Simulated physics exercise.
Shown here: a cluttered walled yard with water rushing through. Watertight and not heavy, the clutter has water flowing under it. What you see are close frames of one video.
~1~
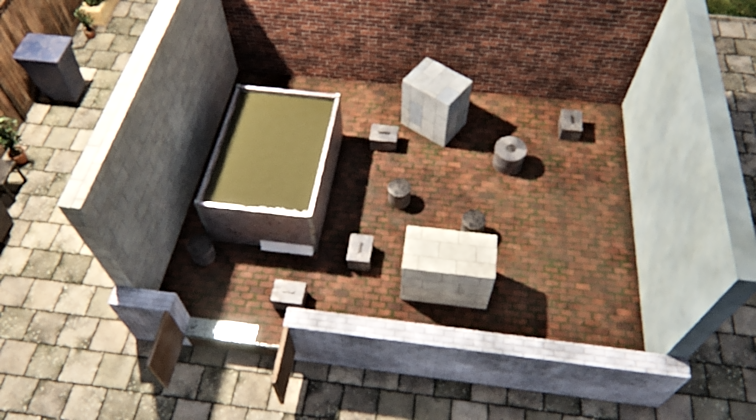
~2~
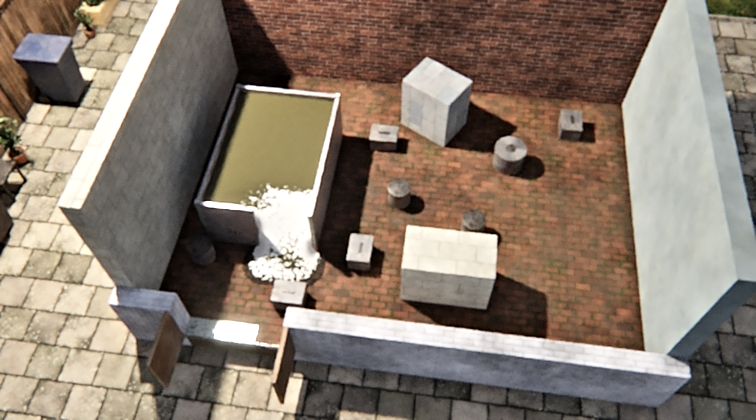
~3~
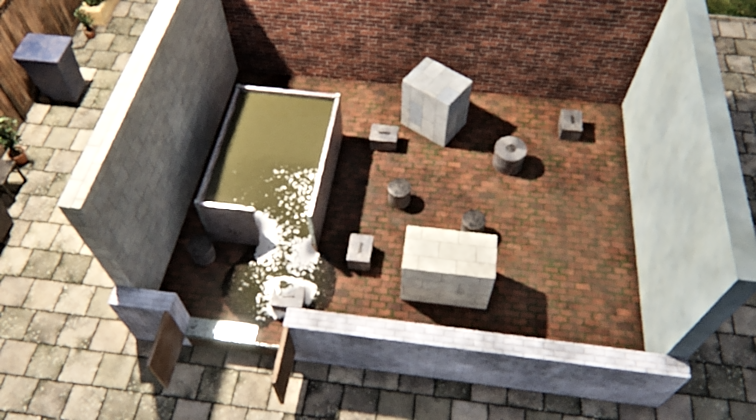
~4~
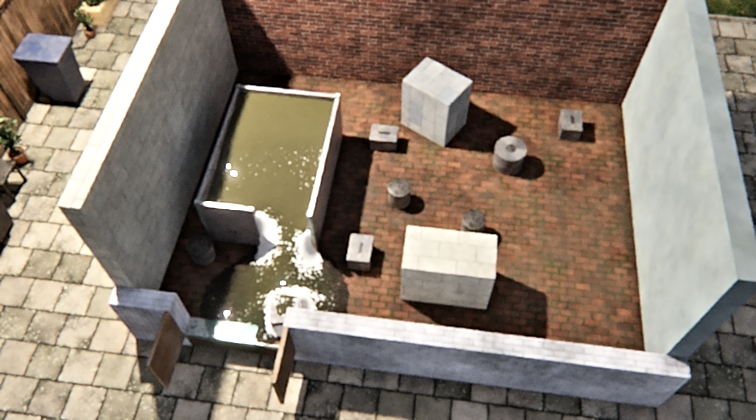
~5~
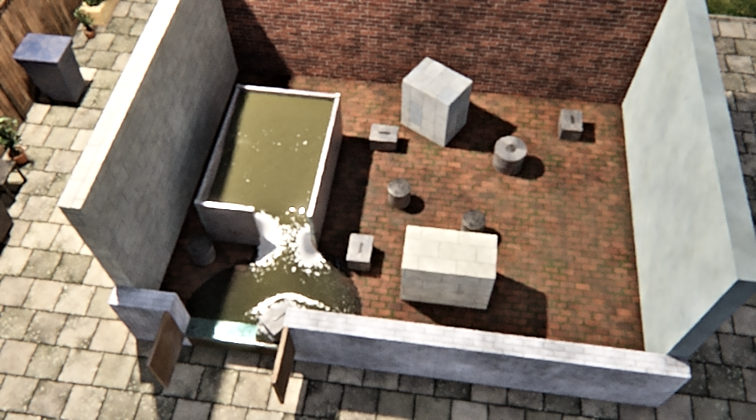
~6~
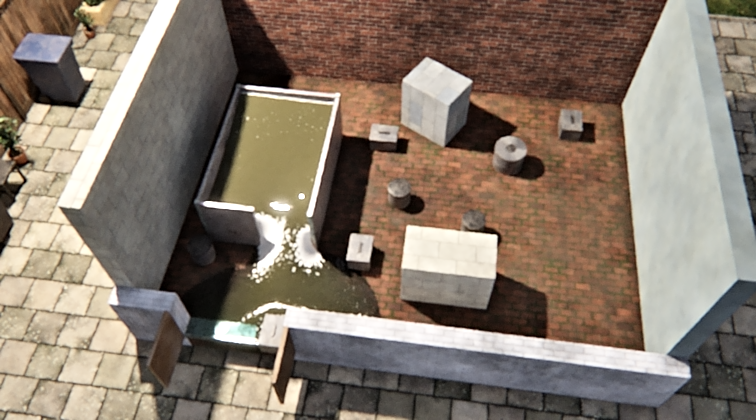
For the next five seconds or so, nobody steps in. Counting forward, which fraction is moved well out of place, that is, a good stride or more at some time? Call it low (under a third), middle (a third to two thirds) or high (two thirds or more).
Low.
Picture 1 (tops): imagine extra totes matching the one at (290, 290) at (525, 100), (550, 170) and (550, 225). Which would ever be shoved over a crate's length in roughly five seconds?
In order: Hardly budges, hardly budges, then hardly budges.
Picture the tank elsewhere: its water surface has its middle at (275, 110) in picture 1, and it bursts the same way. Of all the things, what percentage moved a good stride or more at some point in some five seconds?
Estimate: Some 20 per cent of them.
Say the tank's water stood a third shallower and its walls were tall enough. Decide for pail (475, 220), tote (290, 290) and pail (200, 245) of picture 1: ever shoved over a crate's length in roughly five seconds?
Note, in sequence: Within that / past that mark / within that.
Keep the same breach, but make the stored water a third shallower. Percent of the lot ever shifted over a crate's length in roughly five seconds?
Something like 10 percent.
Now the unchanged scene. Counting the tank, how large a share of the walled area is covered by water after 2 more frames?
Near 25 %.
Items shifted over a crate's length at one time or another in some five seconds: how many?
1 in total.
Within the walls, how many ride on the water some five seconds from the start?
I make it 0.
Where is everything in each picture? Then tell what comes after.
The first picture shows a tote at (289, 292), on the bottom; a tote at (572, 120) rests on the ground; 0 of 8 have shifted.
The second picture shows a tote at (289, 292) rests on the ground; a tote at (572, 120) rests on the ground; 0 of 8 have shifted.
The third picture shows a tote at (288, 296), on the bottom, close to its start; a tote at (572, 120) rests on the ground; 1 of 8 have shifted.
The fourth picture shows a tote at (286, 311) rests on the ground, close to its start; a tote at (572, 120), on the bottom; 1 of 8 have shifted.
The fifth picture shows a tote at (279, 316) rests on the ground, a stride from its start; a tote at (572, 120) rests on the ground; 1 of 8 have shifted.
The sixth picture shows a tote at (274, 330) rests on the ground, a stride from its start; a tote at (572, 120), on the bottom; 1 of 8 have shifted.
A moment on, 1 of 8 are well off their spots; 0 afloat.
Next, 1 of 8 are well off their spots; 0 afloat.
Later, 1 of 8 are well off their spots; 0 afloat.
In the end, 1 of 8 are well off their spots, and 1 have been at some point; 0 afloat.
